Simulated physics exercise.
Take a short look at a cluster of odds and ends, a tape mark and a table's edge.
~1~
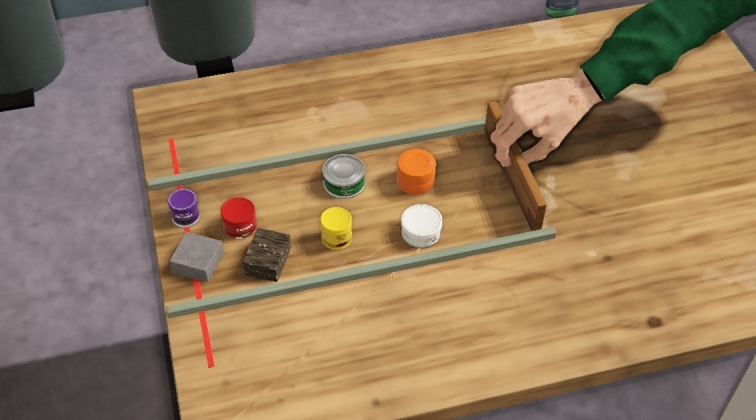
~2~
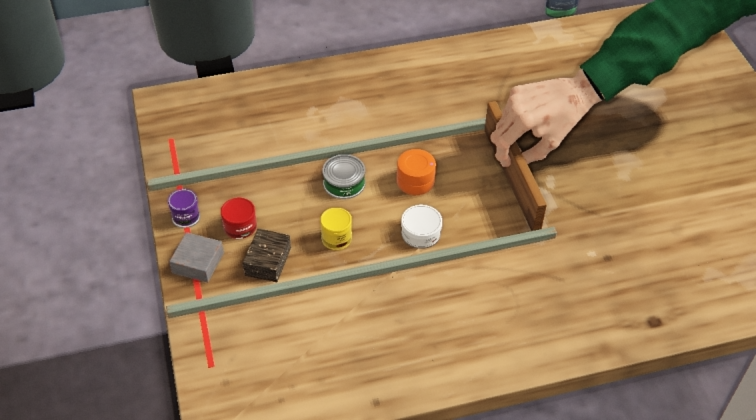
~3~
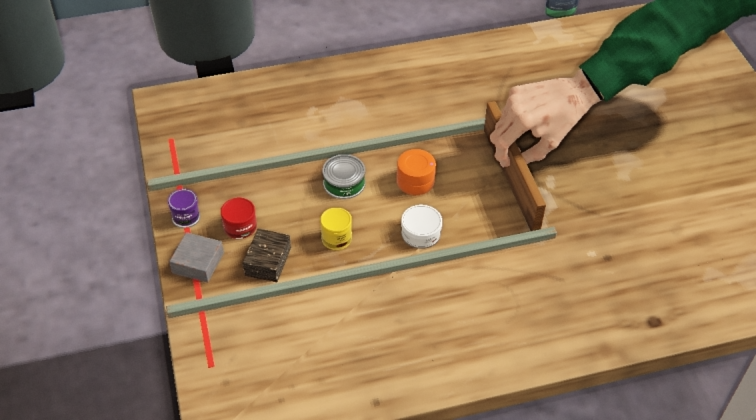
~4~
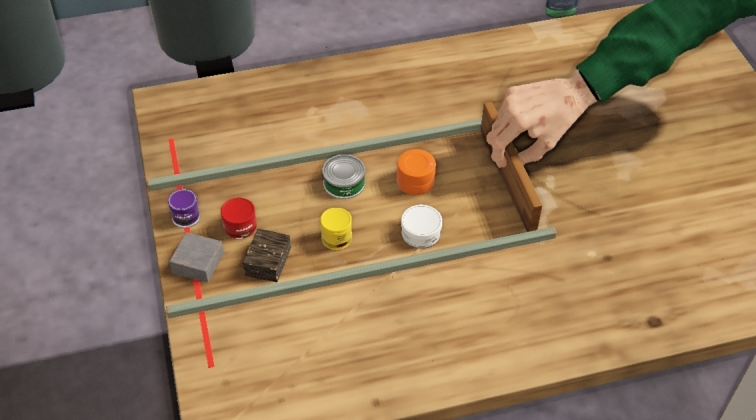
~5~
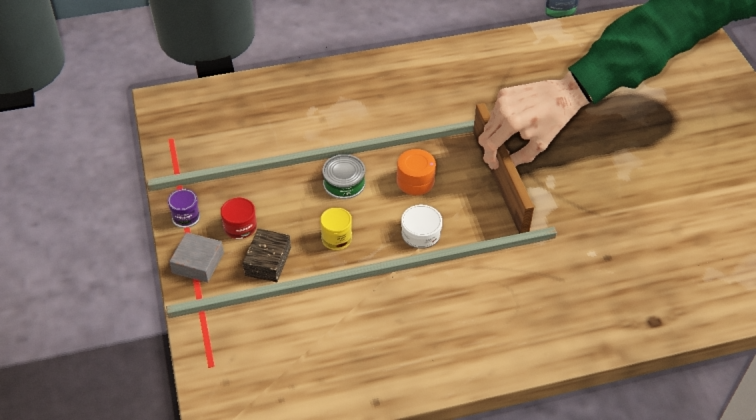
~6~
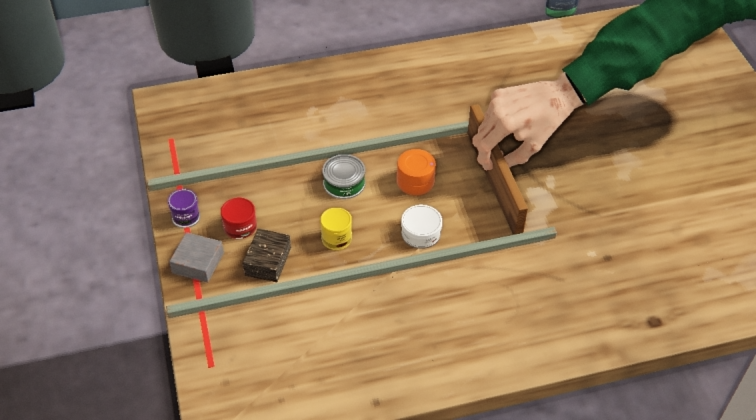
A hand in a green sleeve held a wooden board upright on a table, then slid it slightly left toward some small colorful pots and two blocks, none of which moved.
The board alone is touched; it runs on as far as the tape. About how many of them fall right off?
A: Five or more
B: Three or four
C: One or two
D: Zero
B.
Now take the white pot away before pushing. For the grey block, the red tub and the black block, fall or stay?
Grey block gone, red tub gone, black block safe.
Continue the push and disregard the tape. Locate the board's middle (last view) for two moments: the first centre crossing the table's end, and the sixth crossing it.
Earlier crossing: About (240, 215); later crossing: About (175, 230).
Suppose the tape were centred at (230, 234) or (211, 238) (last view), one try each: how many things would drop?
The counts: 1 and 1.
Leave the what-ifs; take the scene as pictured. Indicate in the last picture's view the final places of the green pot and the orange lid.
The green pot stops around (160, 199); the orange lid around (166, 226).
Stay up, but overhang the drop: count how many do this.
In total, 3 of them.
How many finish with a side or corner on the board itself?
So the total is 4.
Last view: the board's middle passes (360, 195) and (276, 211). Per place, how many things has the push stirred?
Counts: 4 / 7.
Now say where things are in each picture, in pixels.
Purple pot (184, 208); grey block (197, 257); red tub (239, 218); board (514, 165); tape (189, 242), in the first frame.
Grey block (197, 257); white pot (421, 227), in the second frame.
Red tub (239, 219); green pot (344, 176), in the third frame.
Purple pot (184, 208); orange lid (416, 172), in the fourth frame.
Grey block (197, 257); board (502, 167), in the fifth frame.
Purple pot (184, 208); grey block (197, 257); red tub (239, 219); board (496, 169); tape (189, 242), in the sixth frame.
Soon after, none off yet; purple pot at rest near (184, 208); grey block at rest near (197, 257); red tub at rest near (239, 219).
By the end, the number that fall off is three or four; fallen, black block, red tub, grey block and purple pot.
